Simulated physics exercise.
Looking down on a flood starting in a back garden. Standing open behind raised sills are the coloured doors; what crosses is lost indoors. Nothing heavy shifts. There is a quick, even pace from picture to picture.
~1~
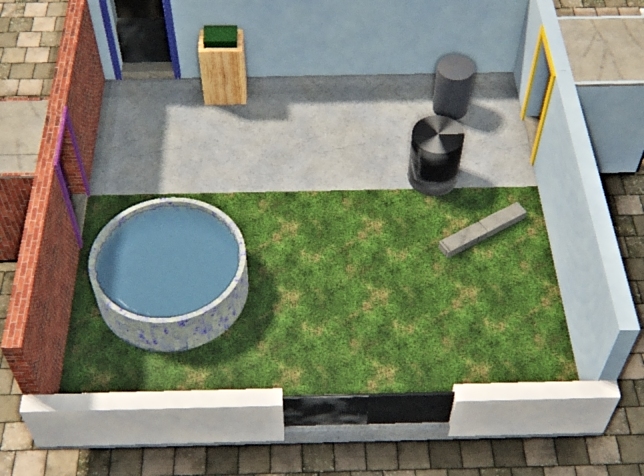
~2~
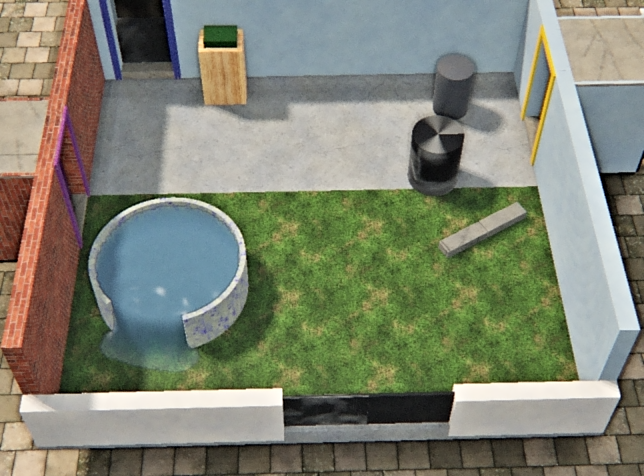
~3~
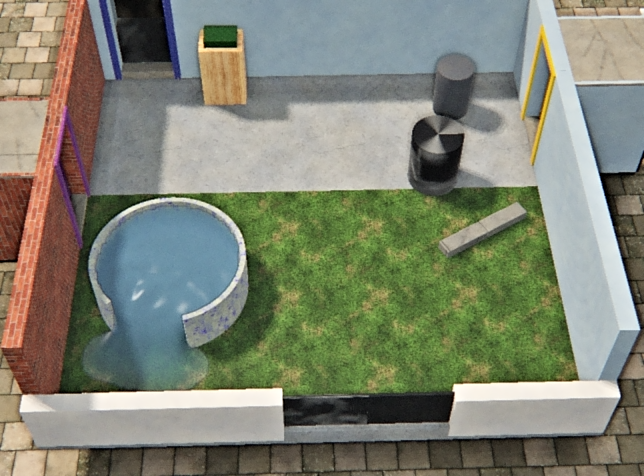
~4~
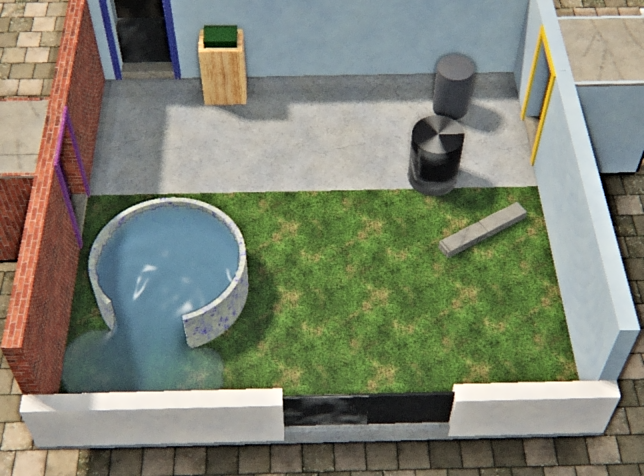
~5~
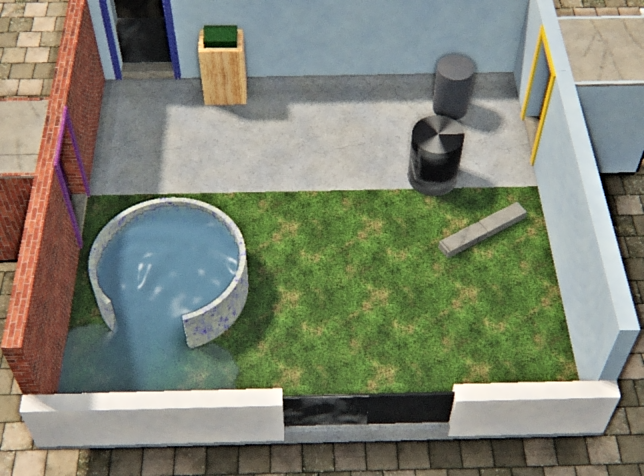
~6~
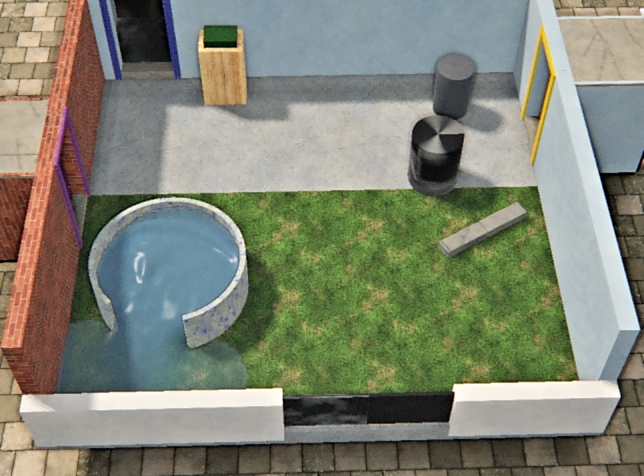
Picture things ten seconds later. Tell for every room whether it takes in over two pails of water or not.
As I see it, blue door: Never tops two buckets; purple door: Never tops two buckets; yellow door: Never tops two buckets.
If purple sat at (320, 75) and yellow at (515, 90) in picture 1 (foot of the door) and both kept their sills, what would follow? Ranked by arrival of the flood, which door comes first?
That's the blue-painted one.
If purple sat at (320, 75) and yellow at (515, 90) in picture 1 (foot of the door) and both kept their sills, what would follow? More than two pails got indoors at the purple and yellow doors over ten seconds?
The purple door falls short and the yellow door falls short.
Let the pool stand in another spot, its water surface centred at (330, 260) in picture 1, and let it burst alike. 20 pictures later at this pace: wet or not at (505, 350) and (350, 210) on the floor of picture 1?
Soaked, bone-dry.
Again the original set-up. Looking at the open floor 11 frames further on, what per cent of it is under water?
About 15 in a hundred.
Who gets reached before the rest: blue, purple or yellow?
Soonest: The one in purple.
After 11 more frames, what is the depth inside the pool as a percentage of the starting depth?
Somewhere around 48 %, give or take.
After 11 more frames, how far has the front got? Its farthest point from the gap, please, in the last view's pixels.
The flood front should get to about (393, 413).
A moment on, water covers 10 % of the floor; the blue door not reached, the purple door not reached, the yellow door not reached.
Next, water covers 15 % of the floor; the blue door not reached, the purple door not reached, the yellow door not reached.
Then, water covers 35 % of the floor; the blue door not reached, the purple door wet at the sill, nothing in, the yellow door not reached.
Later, water covers 70 % of the floor; the blue door wet at the sill, nothing in, the purple door wet at the sill, nothing in, the yellow door not reached.
In the end, water covers 90 % of the floor; the blue door wet at the sill, nothing in, the purple door under two buckets in, the yellow door wet at the sill, nothing in.
